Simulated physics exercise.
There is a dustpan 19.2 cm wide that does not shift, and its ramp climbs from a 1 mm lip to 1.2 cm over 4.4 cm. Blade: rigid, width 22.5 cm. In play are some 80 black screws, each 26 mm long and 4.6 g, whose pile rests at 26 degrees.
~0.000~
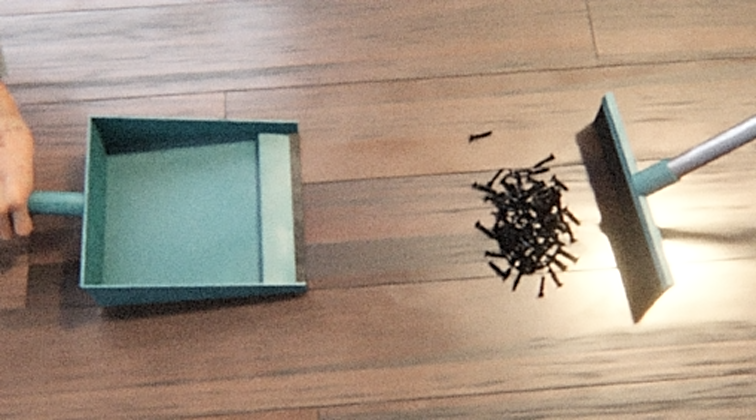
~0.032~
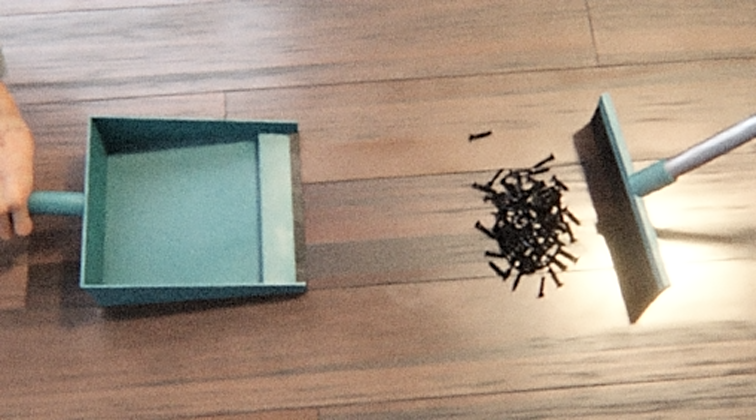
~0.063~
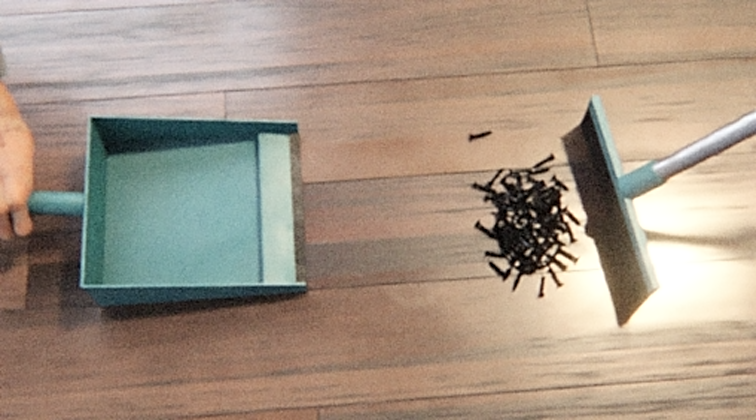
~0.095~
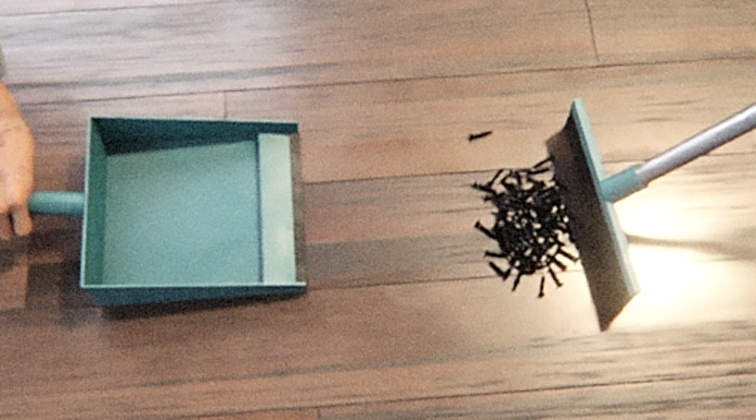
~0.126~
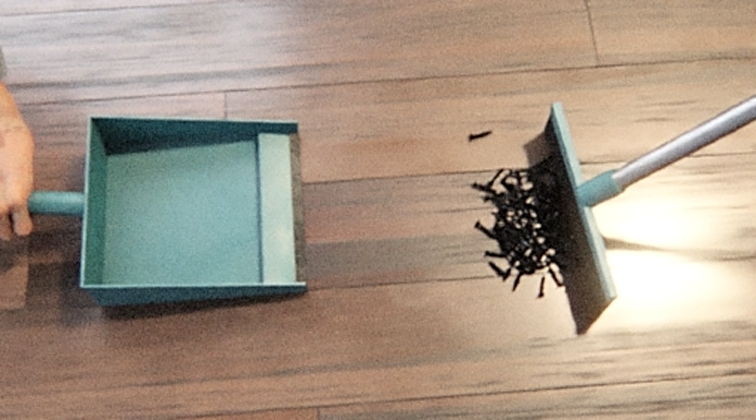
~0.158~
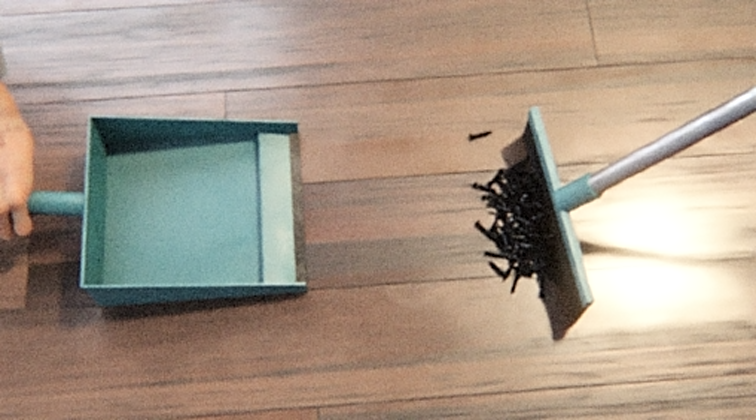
A teal blade on a metal handle slides left across a wooden floor, reaches a pile of small black screws and begins pushing into its right side, while a hand at the left holds a teal dustpan still.
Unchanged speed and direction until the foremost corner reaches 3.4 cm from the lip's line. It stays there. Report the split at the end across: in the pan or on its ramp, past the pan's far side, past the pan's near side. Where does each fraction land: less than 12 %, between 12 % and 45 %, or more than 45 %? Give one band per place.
Result: Pan: A respectable share; far side: A meagre share; near side: A respectable share.
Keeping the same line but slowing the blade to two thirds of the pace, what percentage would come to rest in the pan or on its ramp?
Then near 5 in a hundred.
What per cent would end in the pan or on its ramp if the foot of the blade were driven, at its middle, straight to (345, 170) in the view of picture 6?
Roughly 15 %.
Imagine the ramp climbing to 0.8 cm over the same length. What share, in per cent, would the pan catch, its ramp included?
Something like 25 per cent, ramp included.
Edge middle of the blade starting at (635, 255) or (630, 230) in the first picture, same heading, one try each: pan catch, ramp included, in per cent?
First try about 15 per cent, second about 20 per cent.
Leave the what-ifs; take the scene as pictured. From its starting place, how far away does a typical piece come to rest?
The figure is about 26 cm.
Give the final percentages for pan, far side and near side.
Pan 20; far side 0; near side 35.
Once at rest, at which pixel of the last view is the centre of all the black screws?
(312, 275).
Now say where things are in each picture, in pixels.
Blade from (668, 285) to (607, 101), moved 0.0 cm, 0 of the pieces shifted so far; middle of the pieces at (531, 220); pan at (186, 217), in the first frame.
Blade from (664, 286) to (604, 102), moved 0.4 cm, 0 of the pieces shifted so far; middle of the pieces at (531, 220), in the second frame.
Blade from (653, 288) to (594, 104), moved 1.6 cm, 0 of the pieces shifted so far; middle of the pieces at (531, 220), in the third frame.
Blade from (634, 292) to (576, 107), moved 3.6 cm, 0 of the pieces shifted so far; middle of the pieces at (531, 220), in the fourth frame.
Blade from (612, 297) to (555, 111), moved 6.0 cm, 1 of the pieces shifted so far; middle of the pieces at (531, 220), in the fifth frame.
Blade from (588, 302) to (533, 115), moved 8.5 cm, 56 of the pieces shifted so far; middle of the pieces at (523, 221); pan at (186, 217). Its pace works out near 0.79 m/s, heading 8 degrees towards the viewer's side, in the sixth frame.
Then, at 0.31 s, middle of the blade 15 cm from the lip; 0 % over the lip, far side 0 %, near side 20 %.
Then, at 0.41 s, middle of the blade 8 cm from the lip; 0 % over the lip, far side 0 %, near side 30 %.
After 0.65 s, middle of the blade 5 cm from the lip; 20 % over the lip, far side 0 %, near side 35 %.
At rest (1.4 s), pan 20 %, far side 0 %, near side 35 %, in front of the lip or behind the blade 40 %.
